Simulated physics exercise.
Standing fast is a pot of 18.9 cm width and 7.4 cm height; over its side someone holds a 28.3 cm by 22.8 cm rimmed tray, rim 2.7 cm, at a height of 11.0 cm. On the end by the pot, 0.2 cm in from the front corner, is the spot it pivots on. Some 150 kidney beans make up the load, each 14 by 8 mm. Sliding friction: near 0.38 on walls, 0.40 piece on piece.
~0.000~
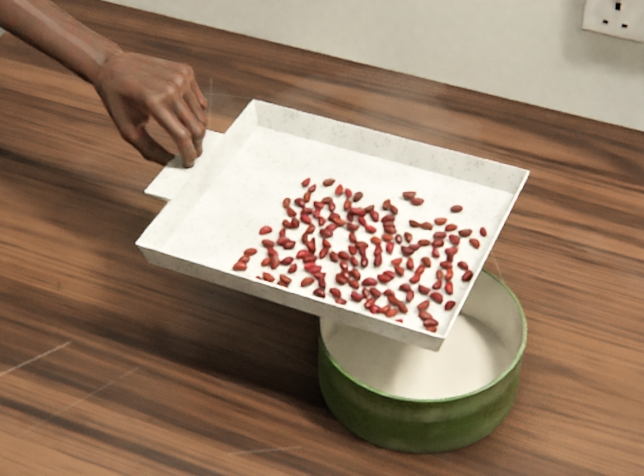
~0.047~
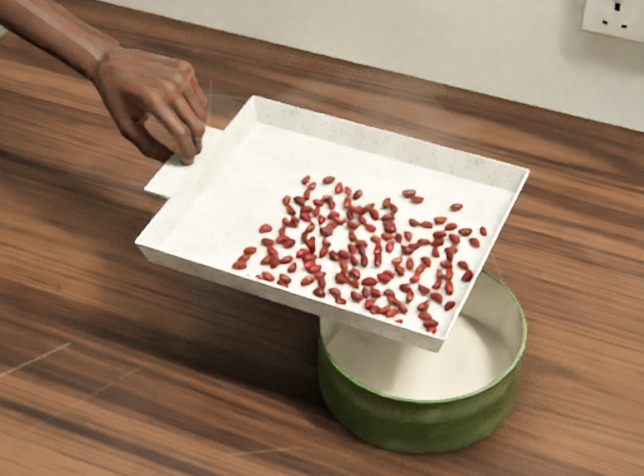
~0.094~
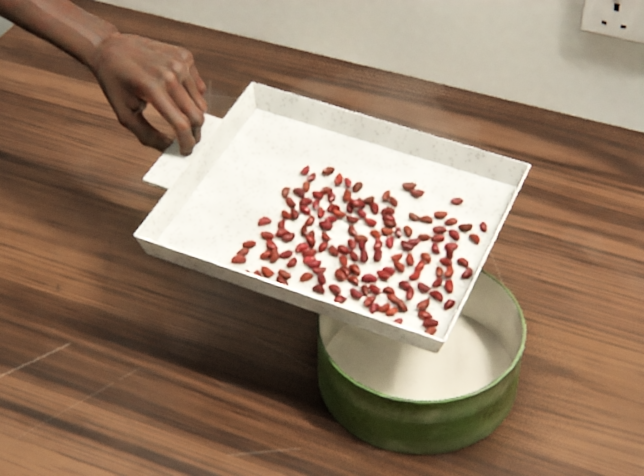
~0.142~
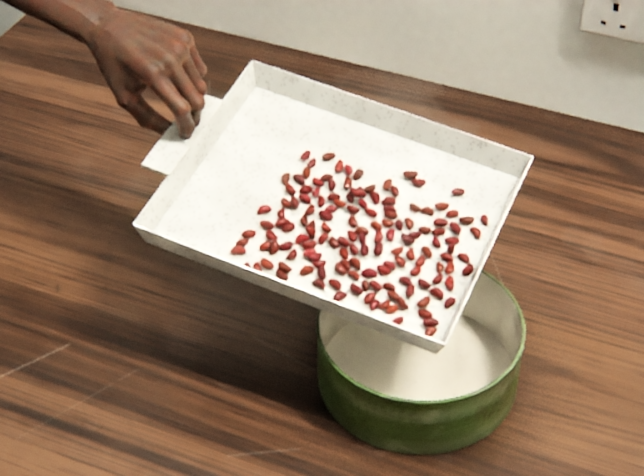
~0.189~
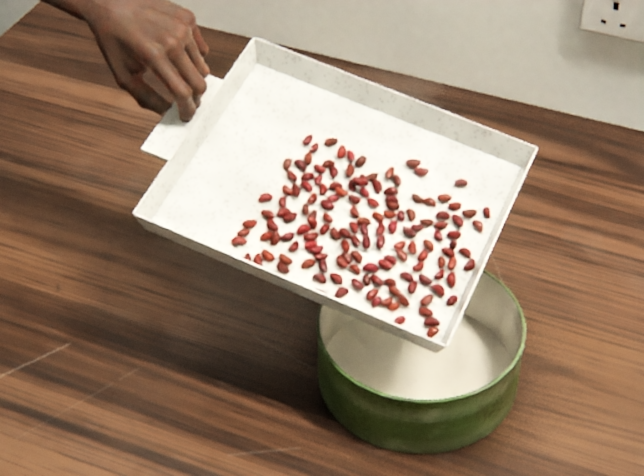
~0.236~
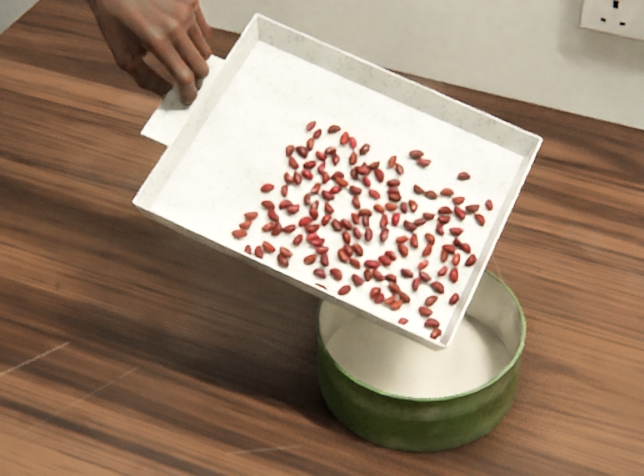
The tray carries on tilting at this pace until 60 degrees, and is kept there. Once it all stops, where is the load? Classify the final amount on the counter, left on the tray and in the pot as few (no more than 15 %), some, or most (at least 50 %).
Counter: Some. Tray: Most. Pot: Few.
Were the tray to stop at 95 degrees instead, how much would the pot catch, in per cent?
Around 0 %, I reckon.
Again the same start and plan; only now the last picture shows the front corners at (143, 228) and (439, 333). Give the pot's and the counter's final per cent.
Pot: 0, counter: 5.
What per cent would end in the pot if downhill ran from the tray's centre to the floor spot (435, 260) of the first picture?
Roughly 0 per cent.
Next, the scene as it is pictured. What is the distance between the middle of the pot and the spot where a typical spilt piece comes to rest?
Distance: Roughly 18 cm.
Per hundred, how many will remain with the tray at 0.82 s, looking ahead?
Some 85 per cent of the load.
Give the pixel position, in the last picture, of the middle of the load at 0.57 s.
Load centre est.: (414, 269) px.
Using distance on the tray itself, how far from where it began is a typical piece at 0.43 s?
Around 3 centimetres.
After 0.43 s, tilt 40 degrees; the tray holds 100 %, the pot 0 %.
Then, at 0.57 s, tilt 55 degrees; the tray holds 100 %, the pot 0 %.
After 0.82 s, tilt 60 degrees; the tray holds 85 %, the pot 0 %.
At rest (2.0 s), counter 35 %, tray 65 %, pot 0 %.
